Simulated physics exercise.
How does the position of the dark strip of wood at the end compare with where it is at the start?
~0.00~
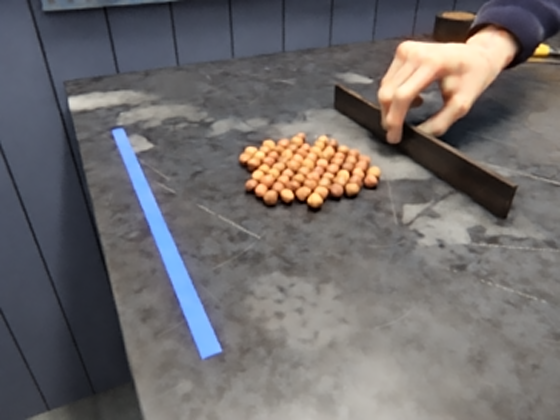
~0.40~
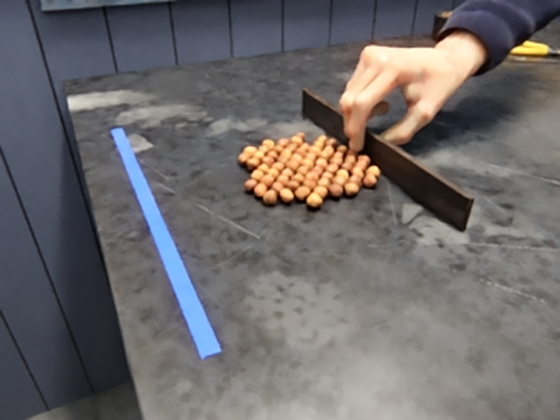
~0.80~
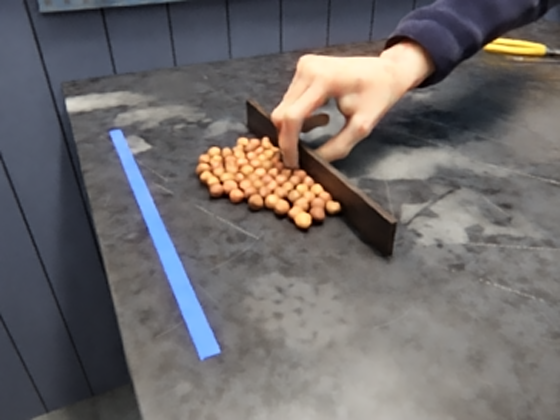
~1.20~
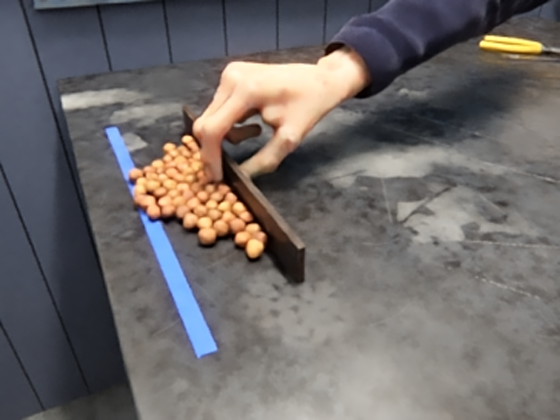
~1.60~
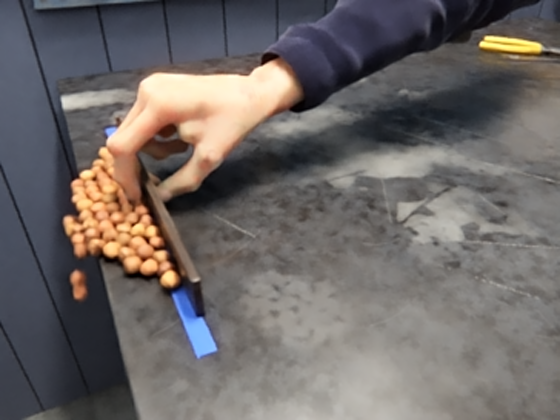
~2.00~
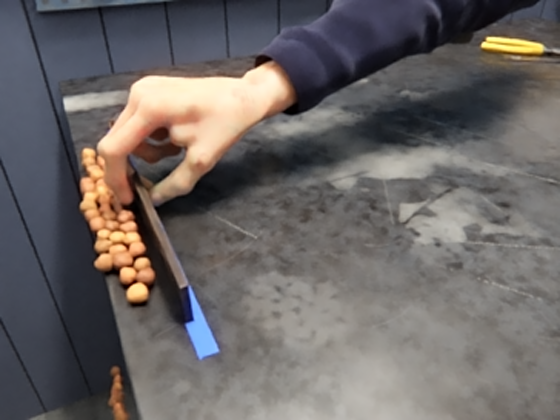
At the start it stands toward the right, on the far side of the heap from the blue tape. By the end it is over at the left, stopped at the blue tape near the table's edge.
